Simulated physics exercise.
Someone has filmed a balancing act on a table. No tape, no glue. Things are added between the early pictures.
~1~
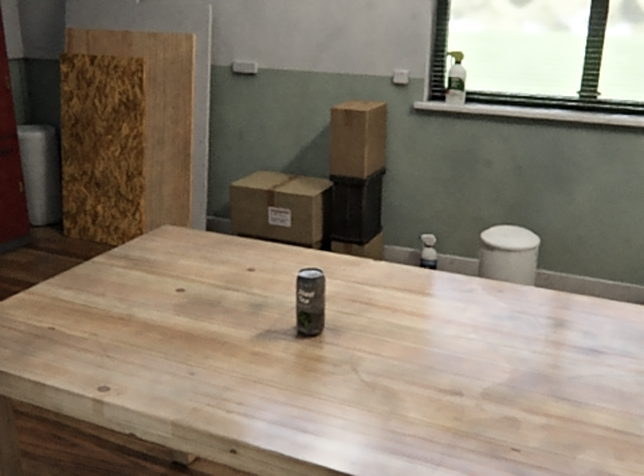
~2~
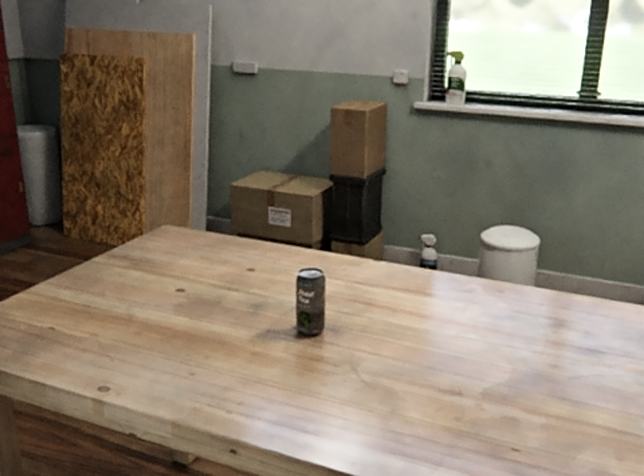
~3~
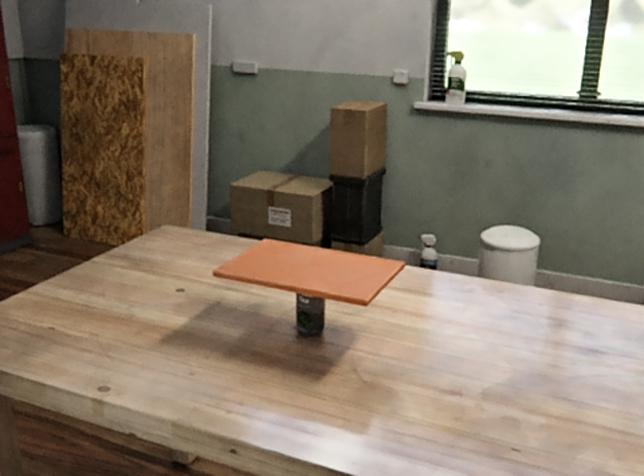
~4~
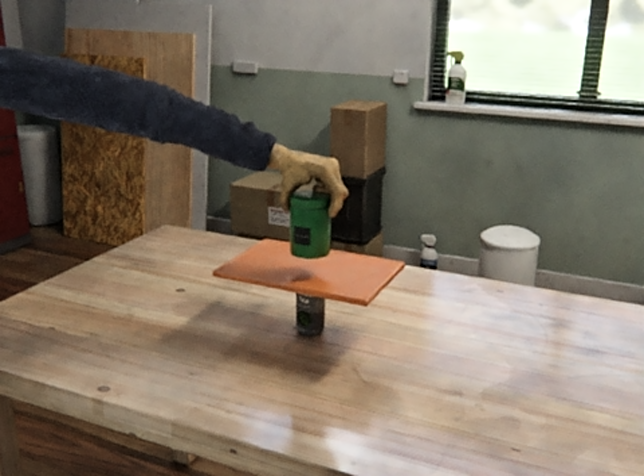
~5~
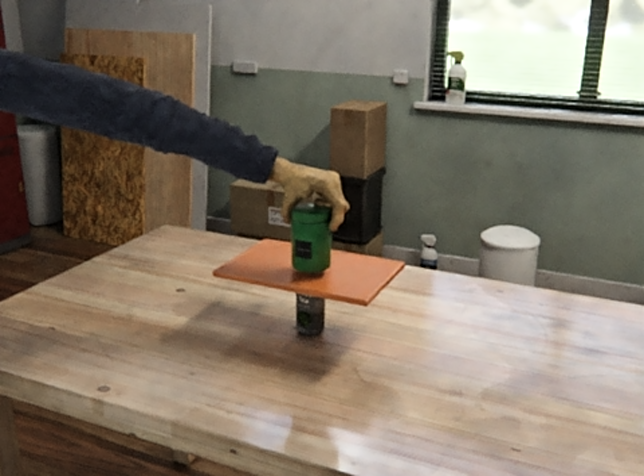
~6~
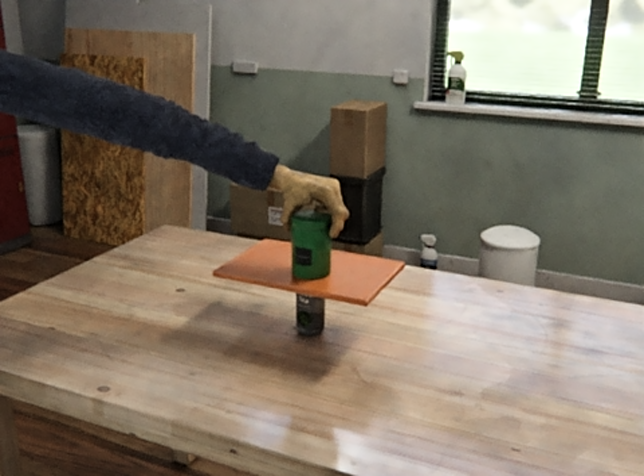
The clip shows a grey can standing on a wooden table, then an orange board resting on top of it, before a gloved hand reaches in from the left and lowers a green jar onto the board, keeping hold of it.
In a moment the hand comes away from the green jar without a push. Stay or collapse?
Outcome: The stack keeps its balance.
Then, 0.20 s later than the last frame, all is still.
Then, 0.40 s later than the last frame, green jar resting near (311, 245).
When it is over, all 3 as before. End places, in pixels of the last picture, green jar near (311, 245). The stack holds.
